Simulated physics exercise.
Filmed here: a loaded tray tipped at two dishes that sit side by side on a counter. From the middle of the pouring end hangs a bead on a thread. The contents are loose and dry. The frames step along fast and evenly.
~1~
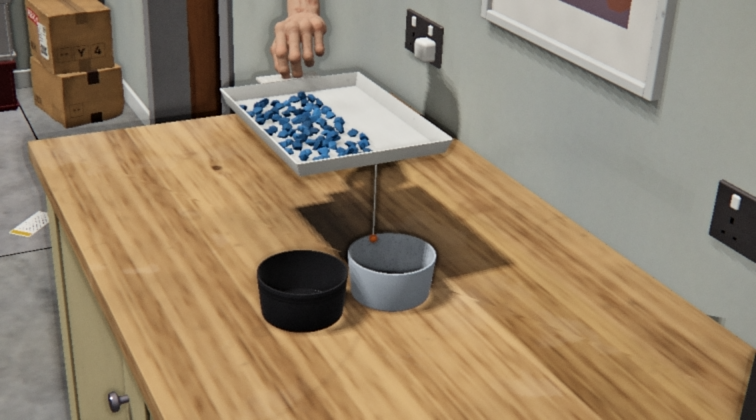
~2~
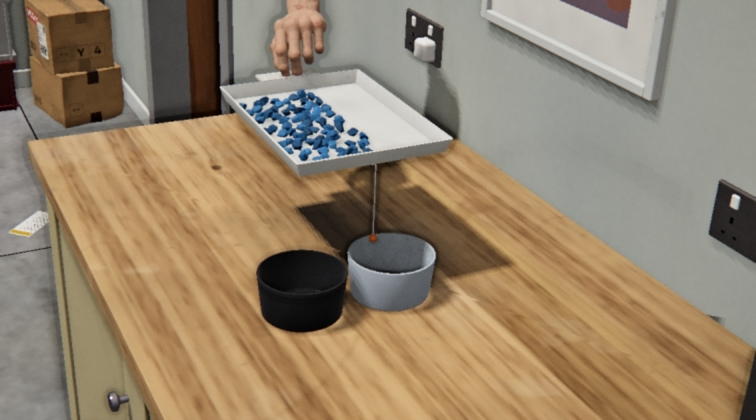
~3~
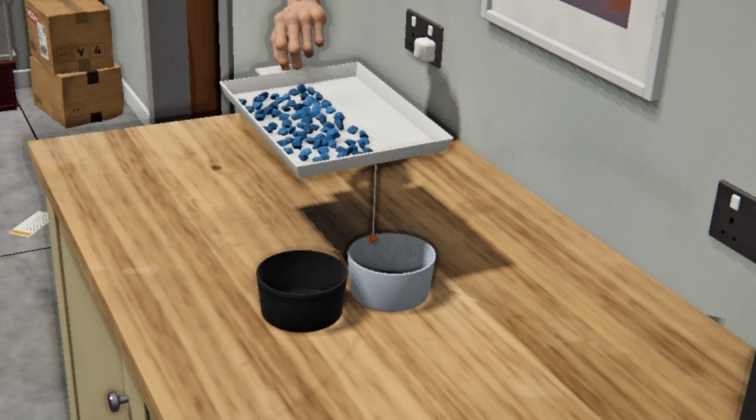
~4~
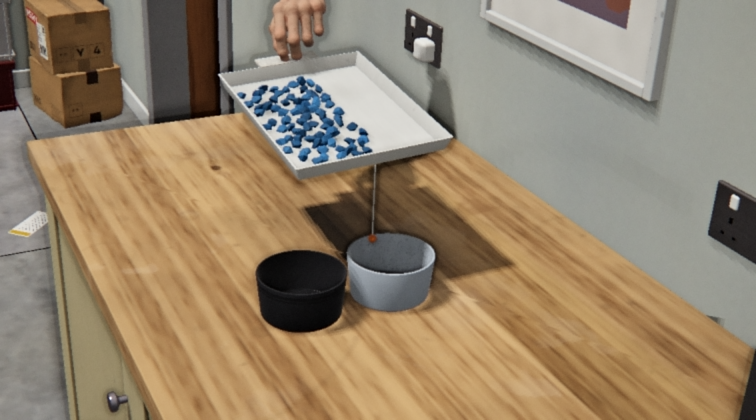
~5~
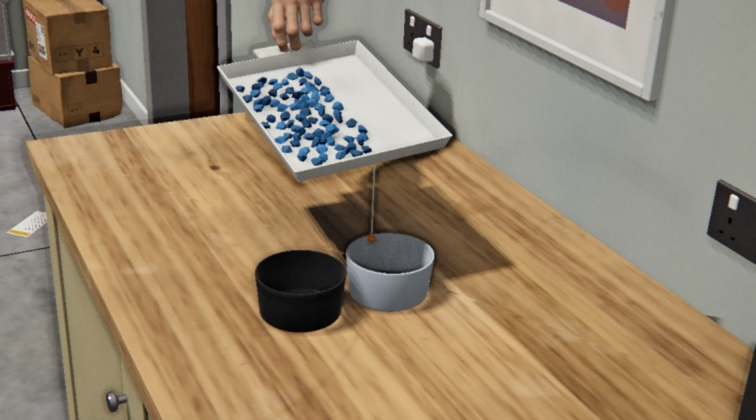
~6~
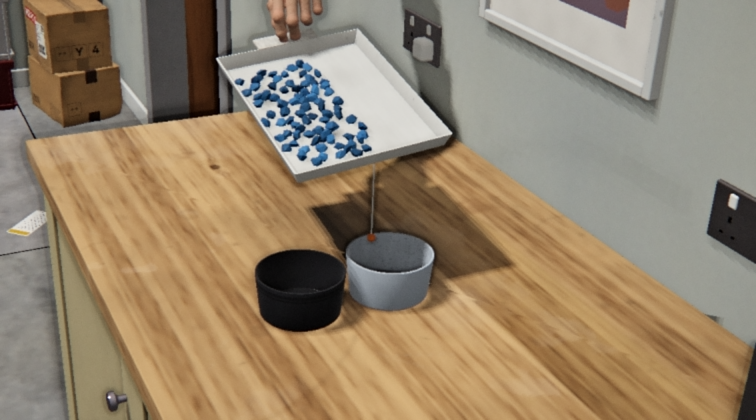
The footage shows a hand behind a white tray of blue stones above a black dish and a grey dish on a wooden counter; the tray tilts slightly, its front left corner dipping, while a small bead hangs from its thread.
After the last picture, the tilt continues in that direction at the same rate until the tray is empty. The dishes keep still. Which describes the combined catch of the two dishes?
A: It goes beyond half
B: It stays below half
Answer: A.
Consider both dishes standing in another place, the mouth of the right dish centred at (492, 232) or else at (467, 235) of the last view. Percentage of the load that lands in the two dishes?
I'd expect some 0 percent, and then some 0 percent.
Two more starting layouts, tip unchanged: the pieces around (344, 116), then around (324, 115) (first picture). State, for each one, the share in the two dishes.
Close to 90 and close to 90 per cent.
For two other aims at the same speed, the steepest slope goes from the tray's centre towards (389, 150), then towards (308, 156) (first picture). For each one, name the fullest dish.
Outcome by order - one: Right side; two: Left side.
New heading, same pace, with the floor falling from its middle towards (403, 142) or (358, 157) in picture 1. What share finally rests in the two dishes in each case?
Near 20 % and, after that, 70 %.
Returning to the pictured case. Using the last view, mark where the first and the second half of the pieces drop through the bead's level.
The first part passes (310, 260); everything after passes (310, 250).
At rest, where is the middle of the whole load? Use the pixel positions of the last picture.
I'd mark it at roughly (302, 301).
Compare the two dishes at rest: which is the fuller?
The left-positioned one, it's fuller.
Soon after the last picture, tray tipped steeply; all on the tray.
A little later, tray tipped right over; about a quarter on the tray; about two thirds in the left dish; a stray few in the right dish; a small part outside both; a small part in the air.
Later still, tray tipped past a quarter turn; nearly all in the left dish; a small part in the right dish; a small part outside both.
At rest, tray tipped past a quarter turn; nearly all in the left dish; a small part in the right dish; a small part outside both.
